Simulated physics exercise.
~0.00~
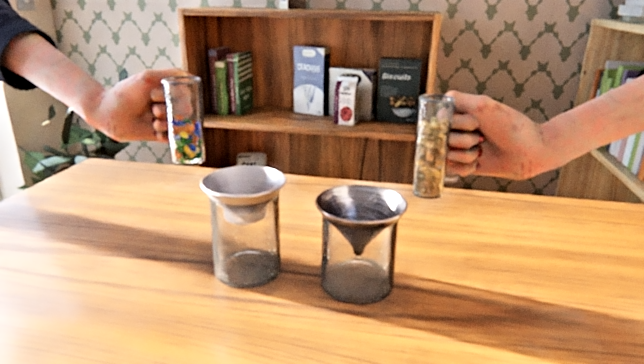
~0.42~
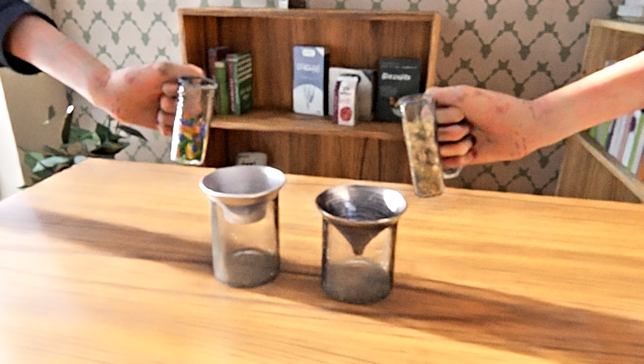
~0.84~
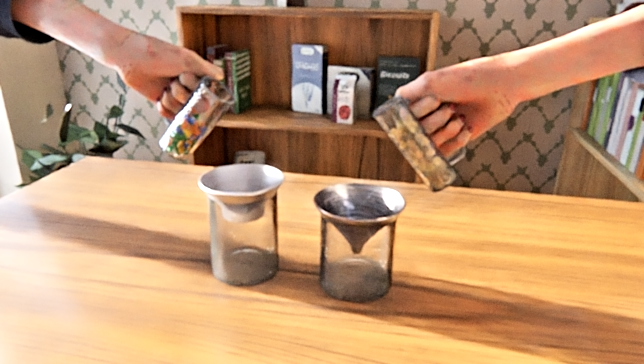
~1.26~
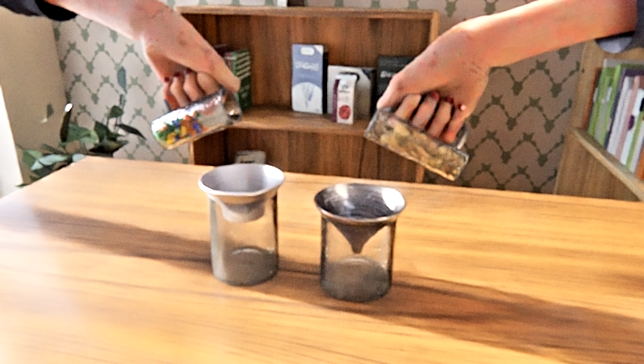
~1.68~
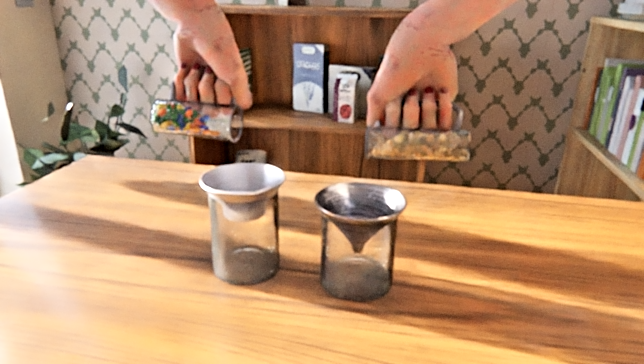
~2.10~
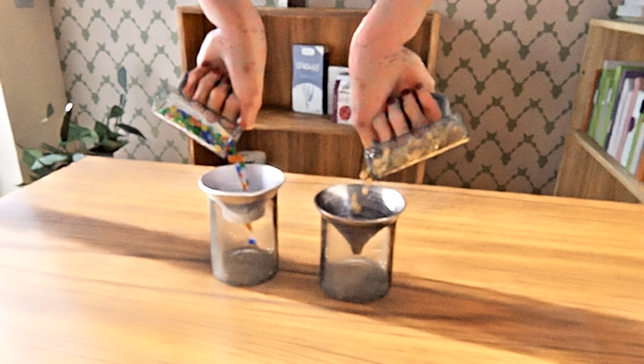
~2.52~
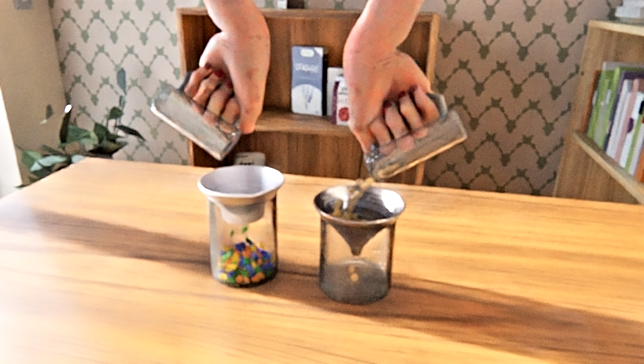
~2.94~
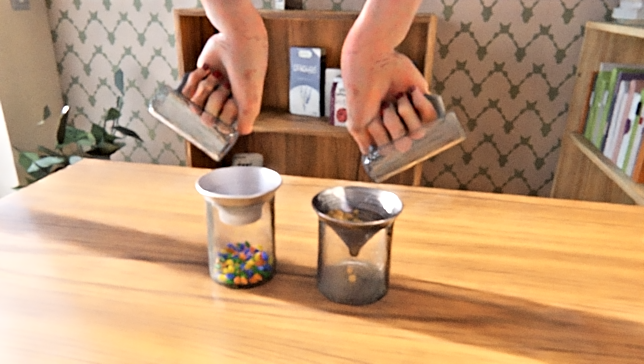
On a sunlit wooden table, seen from the front by a slightly swaying camera, two clear jars topped with grey funnels stand before a shelf of books and patterned wallpaper. A hand on each side holds a glass cup, the left one full of multicoloured pieces, the right one full of yellowish-brown pieces. The hands turn the cups inward until both lie sideways, then tip them further and pour. The bright pieces run through the left funnel and pile up in its jar. The right cup empties too, but most of its contents stay stuck in the darker funnel, with only a few pieces below.
